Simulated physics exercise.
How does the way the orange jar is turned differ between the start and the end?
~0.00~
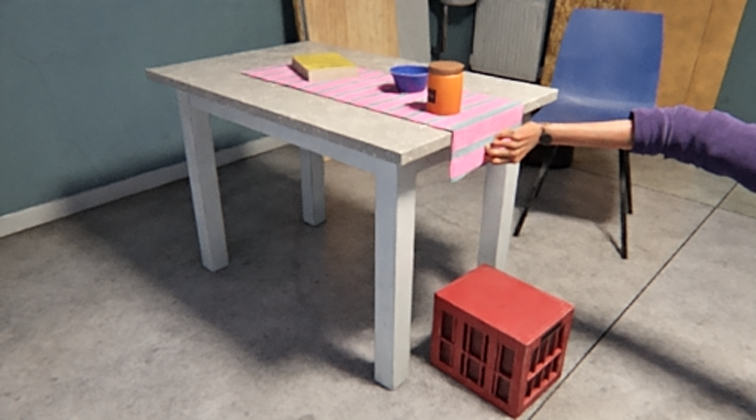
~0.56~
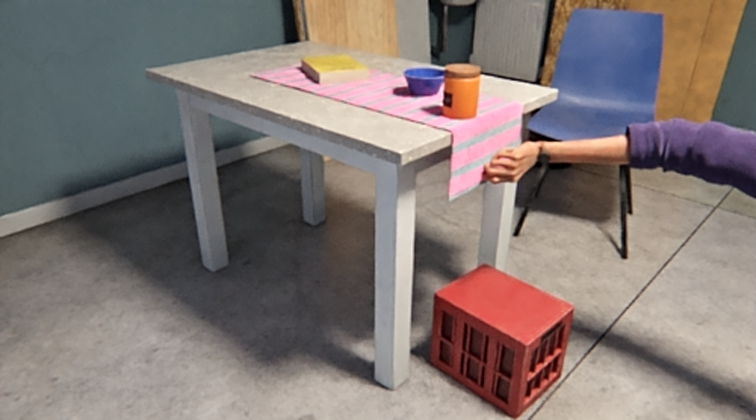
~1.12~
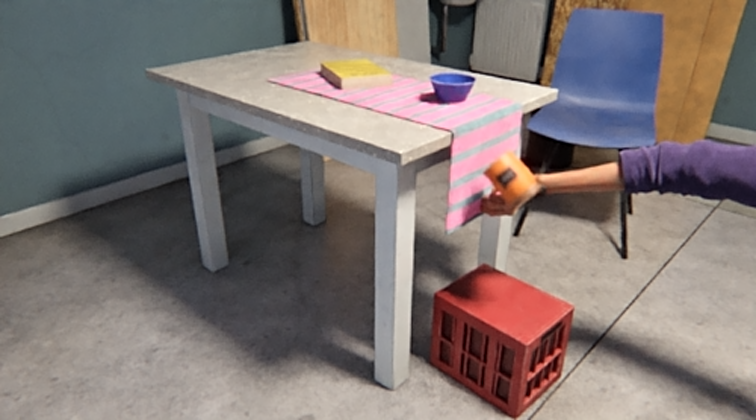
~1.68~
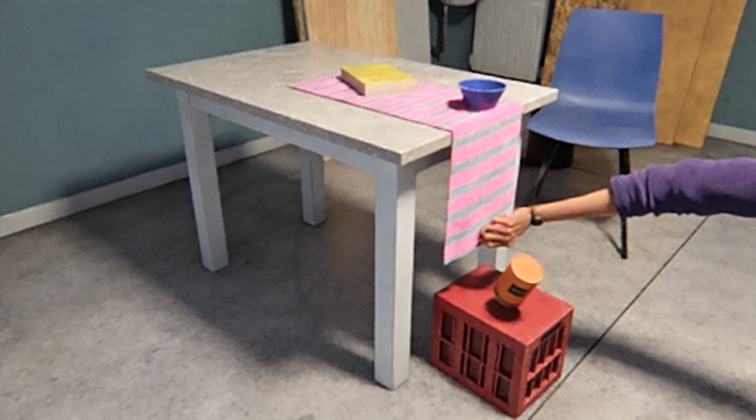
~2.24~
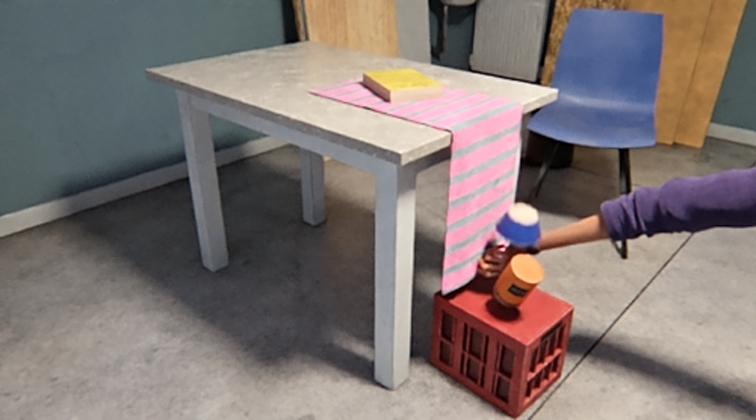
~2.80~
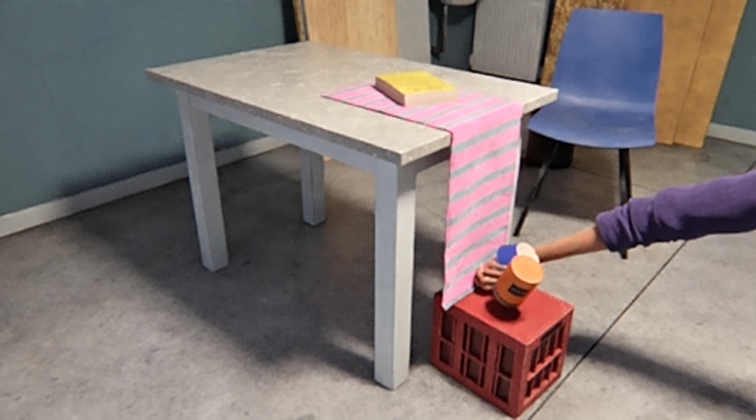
At the start the orange jar stands upright on the towel on the table. At the end it is upside down and tilted on the red crate.
